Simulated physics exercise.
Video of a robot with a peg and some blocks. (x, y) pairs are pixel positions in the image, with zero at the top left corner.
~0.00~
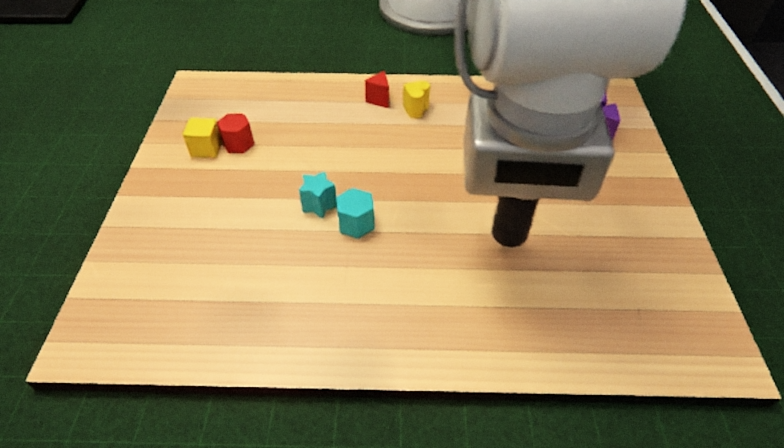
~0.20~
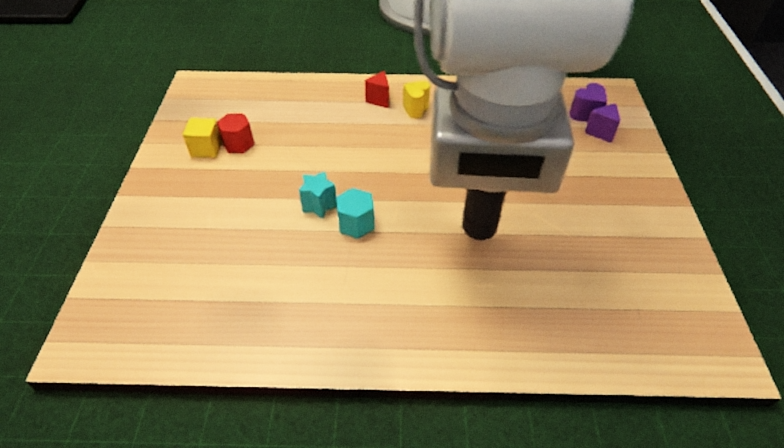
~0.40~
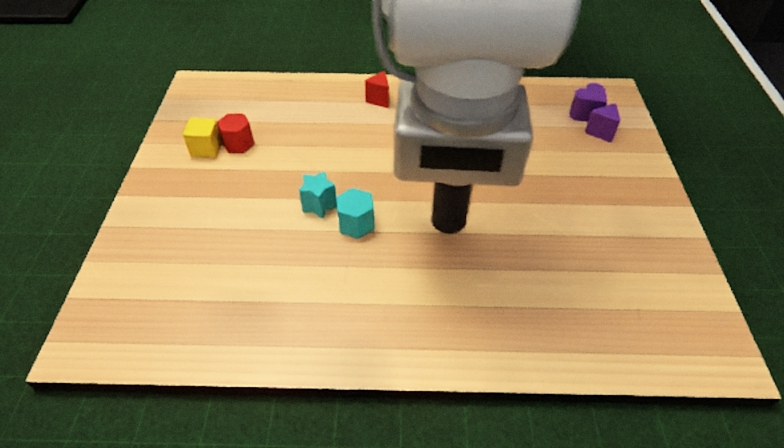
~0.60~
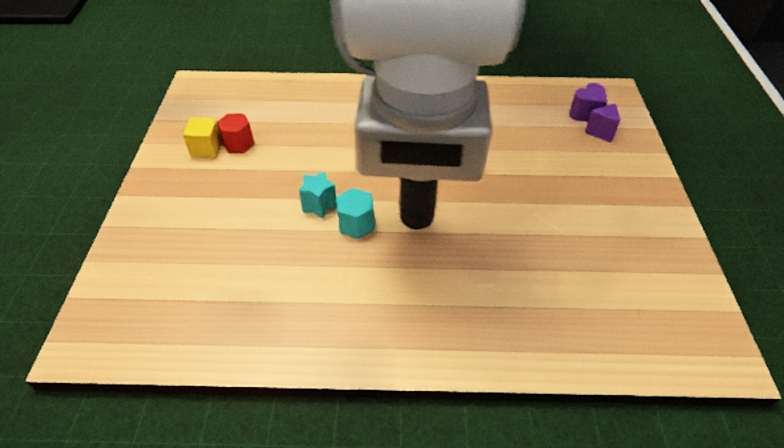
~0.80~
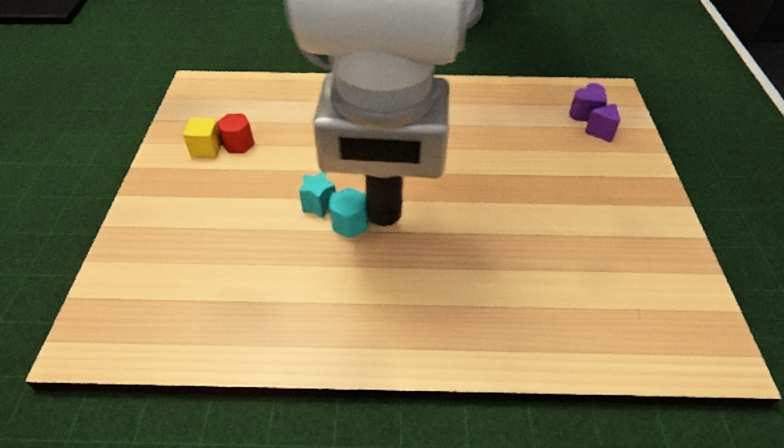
On a wooden board, a robot arm moving its black peg left past scattered coloured blocks and nudging a turquoise hexagonal block.
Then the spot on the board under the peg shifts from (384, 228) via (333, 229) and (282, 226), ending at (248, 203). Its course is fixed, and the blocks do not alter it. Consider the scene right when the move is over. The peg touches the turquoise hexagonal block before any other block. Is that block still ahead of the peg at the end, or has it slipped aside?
The peg still has the turquoise hexagonal block in front of it when the path ends.
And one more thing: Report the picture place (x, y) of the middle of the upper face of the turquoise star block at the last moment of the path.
Its top middle: (289, 170).
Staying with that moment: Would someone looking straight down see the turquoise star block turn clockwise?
I'd say yes.
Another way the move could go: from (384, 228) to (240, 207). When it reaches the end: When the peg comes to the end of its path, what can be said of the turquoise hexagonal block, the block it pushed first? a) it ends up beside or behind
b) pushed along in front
I choose b.
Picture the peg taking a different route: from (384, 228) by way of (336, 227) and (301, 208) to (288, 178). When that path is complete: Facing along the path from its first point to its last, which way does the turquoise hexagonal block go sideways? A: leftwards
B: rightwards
A (leftwards)
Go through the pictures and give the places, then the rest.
Peg's lower end (509, 234); turquoise star block (316, 183); turquoise hexagonal block (355, 202), in the first frame.
Peg (479, 227); blocks still, in the second frame.
Peg (449, 221); blocks still, in the third frame.
Peg (417, 217); blocks still, in the fourth frame.
Peg (384, 214); turquoise star block (316, 183); turquoise hexagonal block (348, 201), in the fifth frame.
What follows on the original path. One third of the way, peg (331, 215); turquoise star block (295, 173), turned 40° clockwise; turquoise hexagonal block (299, 195), turned 35° clockwise.
Two thirds of the way, peg (278, 212); turquoise star block (289, 170), turned 70° clockwise; turquoise hexagonal block (254, 186), turned 55° clockwise.
At the end, peg (244, 189); turquoise star block (289, 170), turned 70° clockwise; turquoise hexagonal block (222, 164), turned 50° clockwise.
